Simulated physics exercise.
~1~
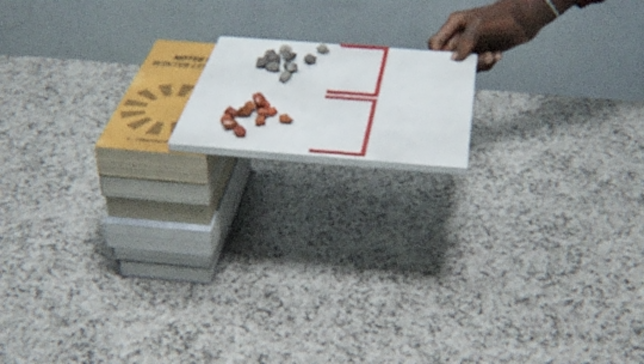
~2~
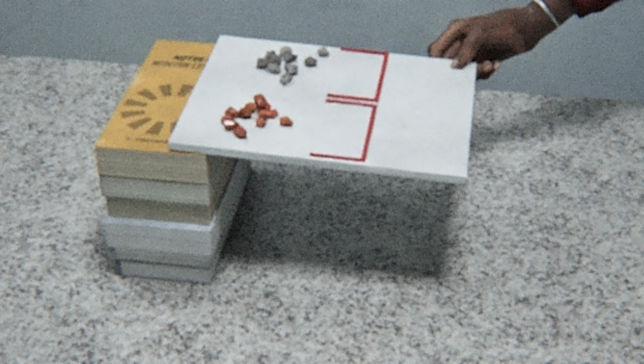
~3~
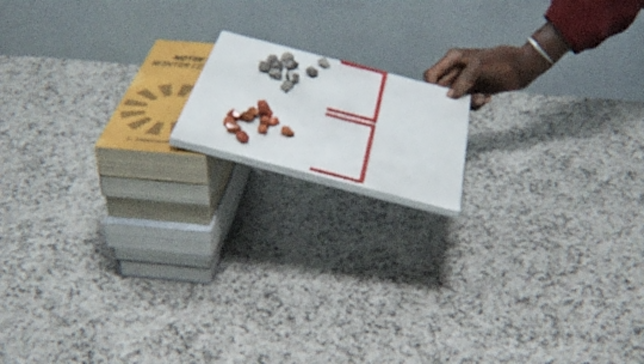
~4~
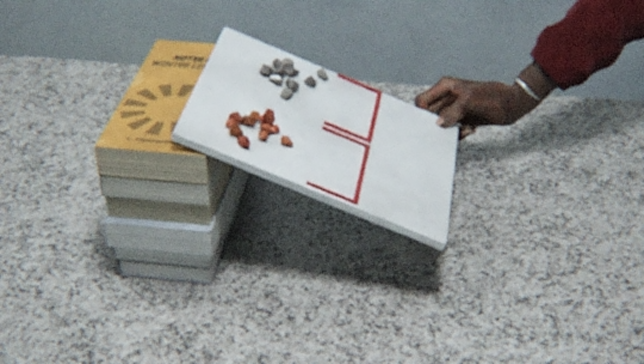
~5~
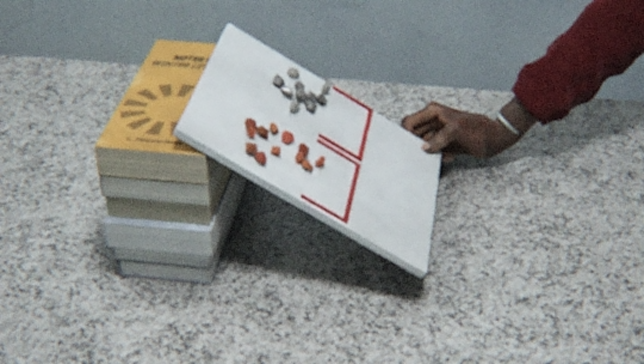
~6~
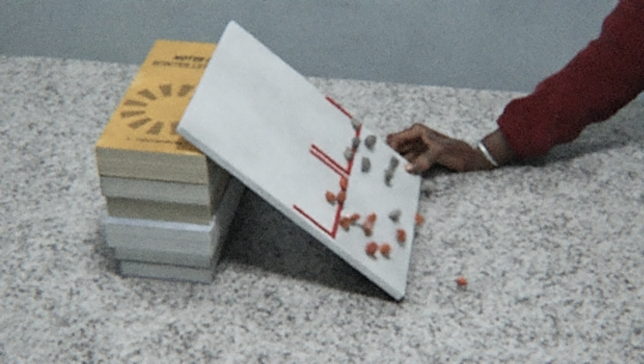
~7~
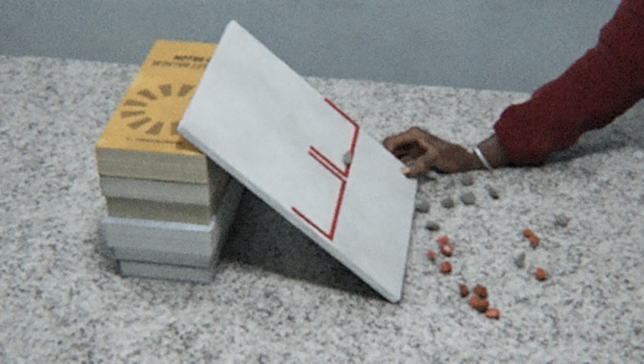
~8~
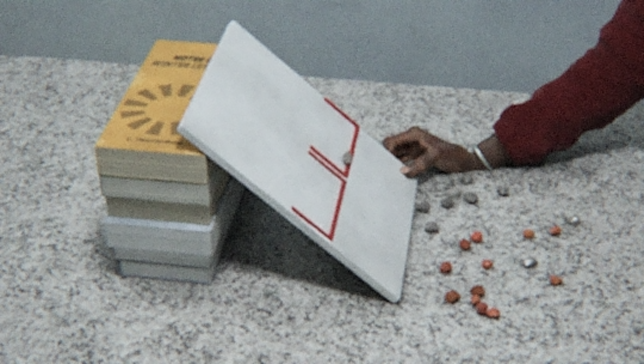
A white board rests with its left end on a stack of books topped by a yellow-orange cover, on a speckled grey counter seen from slightly above. A heap of grey pebbles lies on its far side and reddish-orange pieces on its near side, each facing a red bracket-shaped fence. A hand in a dark red sleeve lowers the right end, and the board tilts steadily while the heaps stay put. As it steepens, both slide, spread and tumble past the fences onto the counter. The board rests steeply, one grey pebble still at the far fence, the others scattered beyond.
